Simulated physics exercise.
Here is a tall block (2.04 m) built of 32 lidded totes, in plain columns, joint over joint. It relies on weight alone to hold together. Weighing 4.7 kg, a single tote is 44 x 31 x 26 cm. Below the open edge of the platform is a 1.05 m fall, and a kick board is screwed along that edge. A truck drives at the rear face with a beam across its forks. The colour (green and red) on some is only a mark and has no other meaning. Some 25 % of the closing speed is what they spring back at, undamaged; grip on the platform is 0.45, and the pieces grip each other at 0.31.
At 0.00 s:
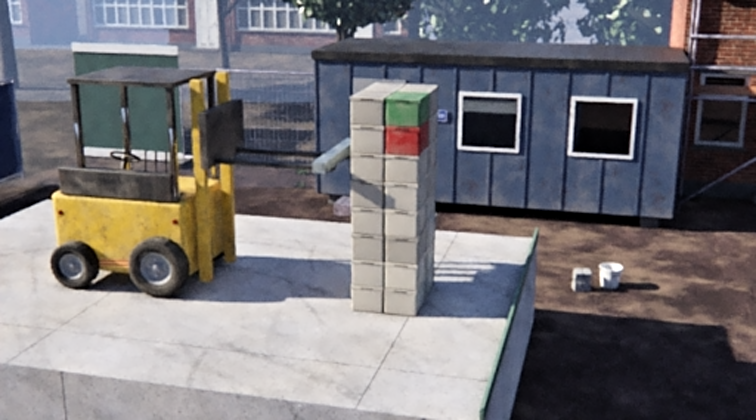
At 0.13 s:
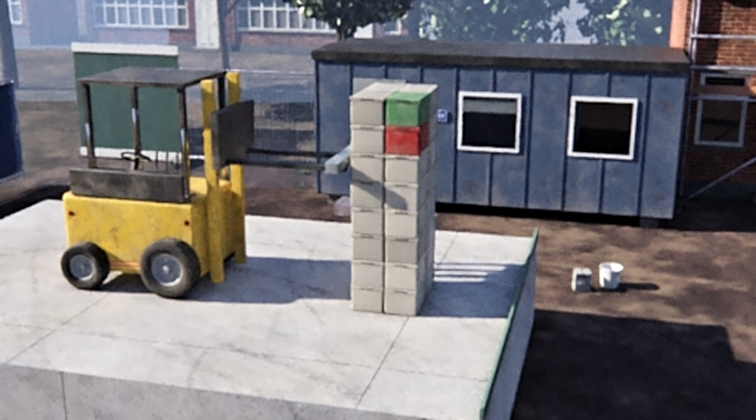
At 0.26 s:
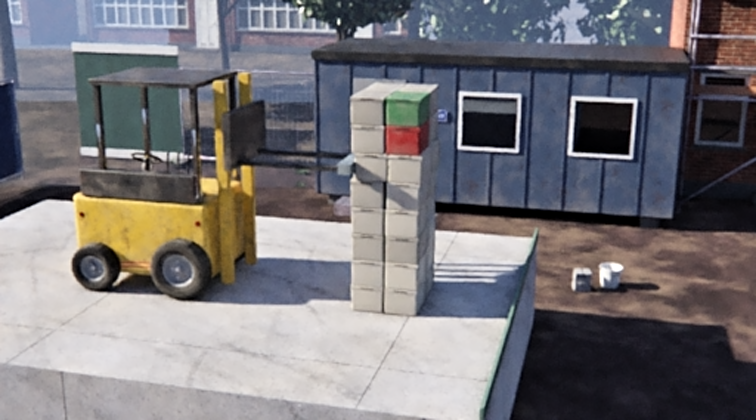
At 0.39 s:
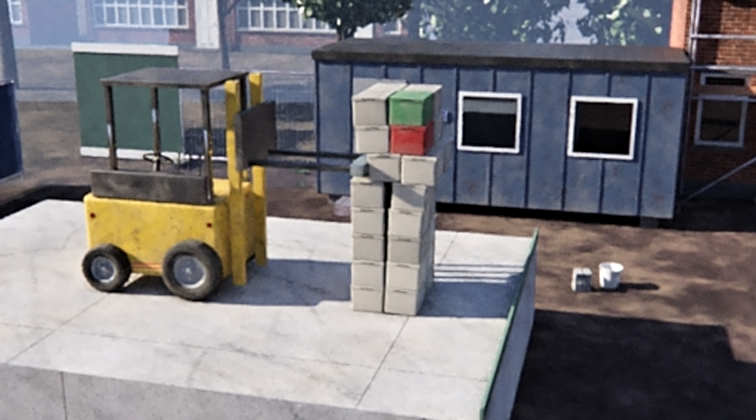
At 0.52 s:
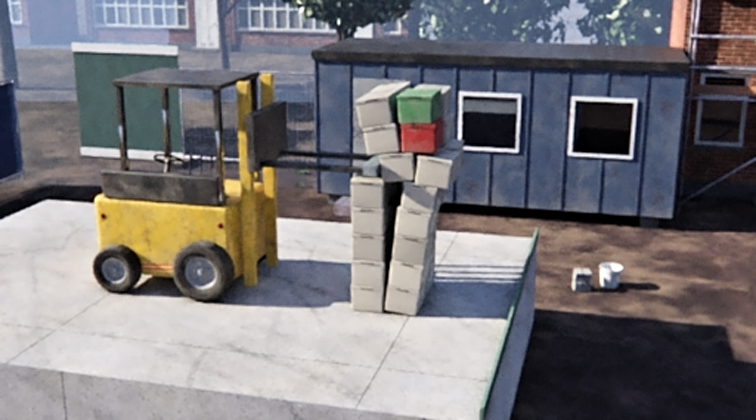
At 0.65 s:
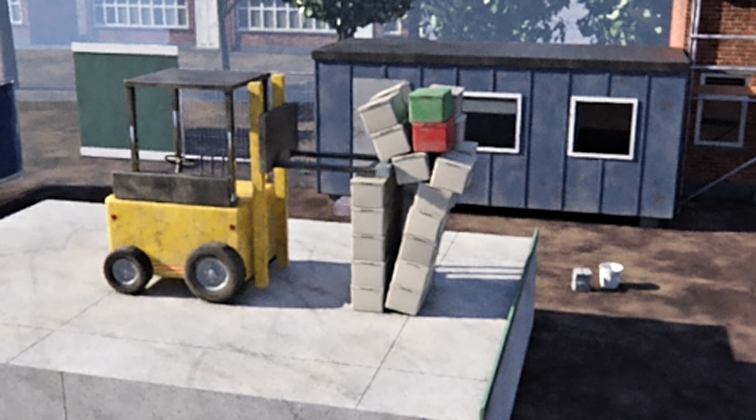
A yellow forklift drove rightward and pushed a beam into the upper part of a tall stack of pale boxes, parting its columns and shoving the upper boxes, including the green and red ones, rightward.
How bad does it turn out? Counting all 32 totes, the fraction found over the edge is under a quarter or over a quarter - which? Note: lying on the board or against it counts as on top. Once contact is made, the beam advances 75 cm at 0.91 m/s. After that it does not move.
I would say over a quarter of them.
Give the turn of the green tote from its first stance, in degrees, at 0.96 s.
Something like 5°, give or take.
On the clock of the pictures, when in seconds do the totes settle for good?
4.5 s or so.
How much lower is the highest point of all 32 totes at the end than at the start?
Around 35 centimetres.
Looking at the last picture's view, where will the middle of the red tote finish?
Near (474, 315).
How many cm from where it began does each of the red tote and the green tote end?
Moved: Red 170, green 360.
After 0.96 s, none of the 32 totes over the edge, 22 disturbed; green tote leaning 7°, 16 cm lower; red tote leaning 3°, 18 cm lower.
After 1.46 s, 2 of the 32 totes over the edge; green tote on its side; red tote leaning 10°, 91 cm lower.
After 2.50 s, 11 of the 32 totes over the edge; red tote upside down; green tote on its side.
At rest (4.7 s), 12 of the 32 totes over the edge; green tote on its side; red tote on its side. That is 38 per cent. As the last picture would show them, middles, green tote near (653, 413), red tote near (474, 315).
